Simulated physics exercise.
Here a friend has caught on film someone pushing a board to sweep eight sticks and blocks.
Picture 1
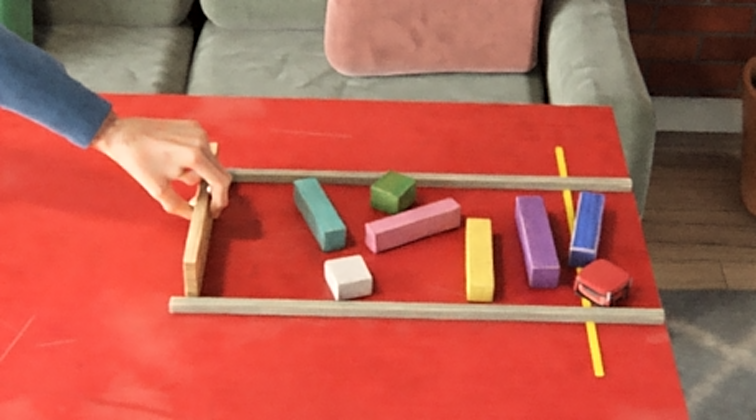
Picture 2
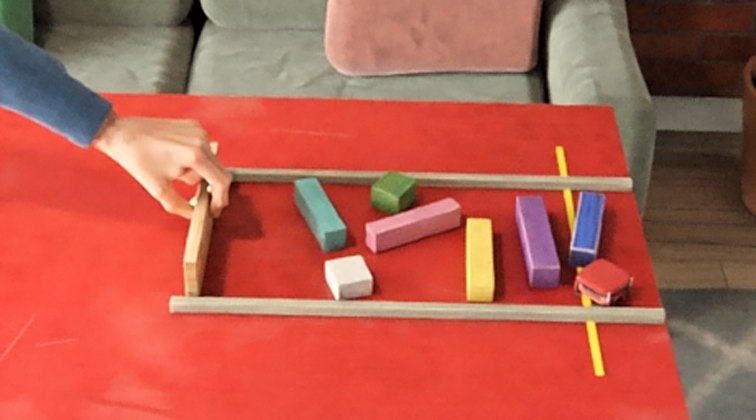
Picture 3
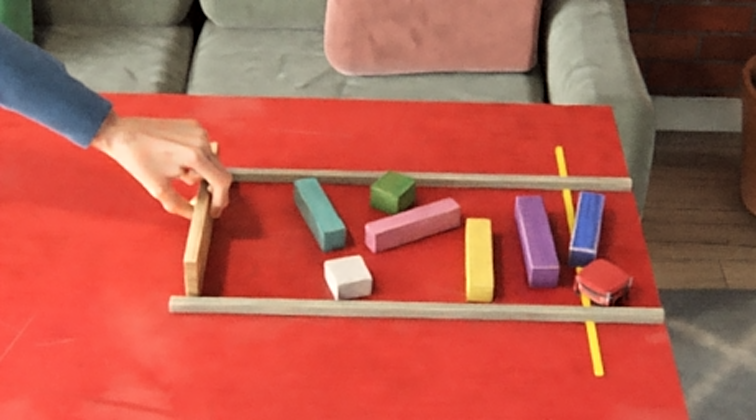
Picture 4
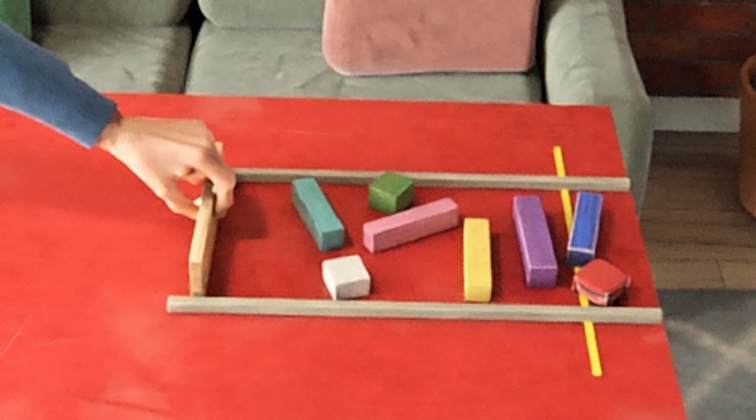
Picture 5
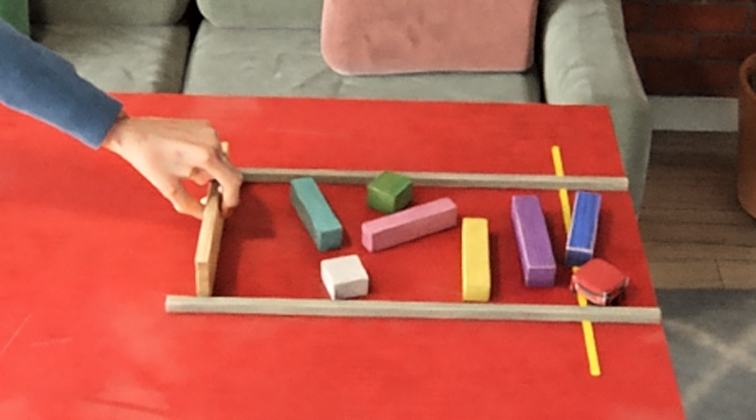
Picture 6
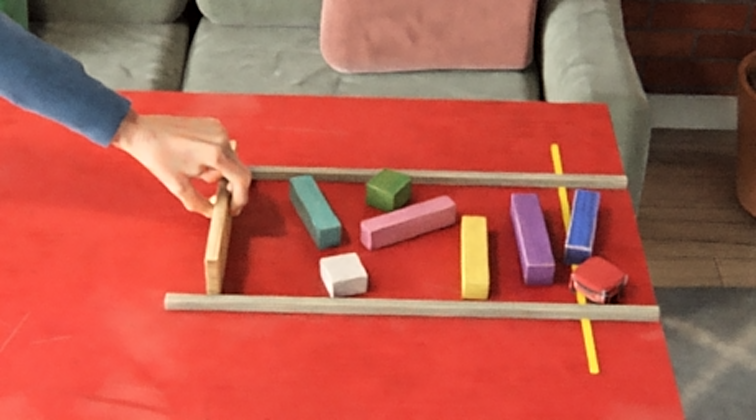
A wooden board, held upright by someone's hand, slid slightly to the right between two rails on a red table, while the colourful sticks and blocks ahead of it lay still, untouched.
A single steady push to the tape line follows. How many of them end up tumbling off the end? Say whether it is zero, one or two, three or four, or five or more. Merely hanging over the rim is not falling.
I would say three or four.
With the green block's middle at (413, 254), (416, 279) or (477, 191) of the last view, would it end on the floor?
In turn: Stays put, stays put, stays put.
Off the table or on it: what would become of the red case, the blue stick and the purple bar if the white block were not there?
So the red case goes down, the blue stick goes down and the purple bar goes down.
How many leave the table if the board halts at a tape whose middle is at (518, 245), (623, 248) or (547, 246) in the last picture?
Try by try, 0, 6 and 2.
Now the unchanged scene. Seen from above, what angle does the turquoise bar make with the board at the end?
It measures close to 0 degrees.
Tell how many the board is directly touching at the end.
In total, 2.
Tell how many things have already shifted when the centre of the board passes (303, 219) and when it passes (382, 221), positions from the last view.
In order, the tallies are 1 and 4.
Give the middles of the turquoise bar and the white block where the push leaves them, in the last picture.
The turquoise bar settles near (581, 219); as for the white block, near (599, 285).
Soon after, none off yet; red case at rest near (598, 283); blue stick at rest near (582, 228); purple bar at rest near (532, 238).
Then, none off yet; red case moved about its own width near (641, 289); blue stick moved a little near (634, 232); purple bar moved about its own width near (607, 245).
At rest, the number that fall off is three or four; fallen, purple bar, blue stick and red case.
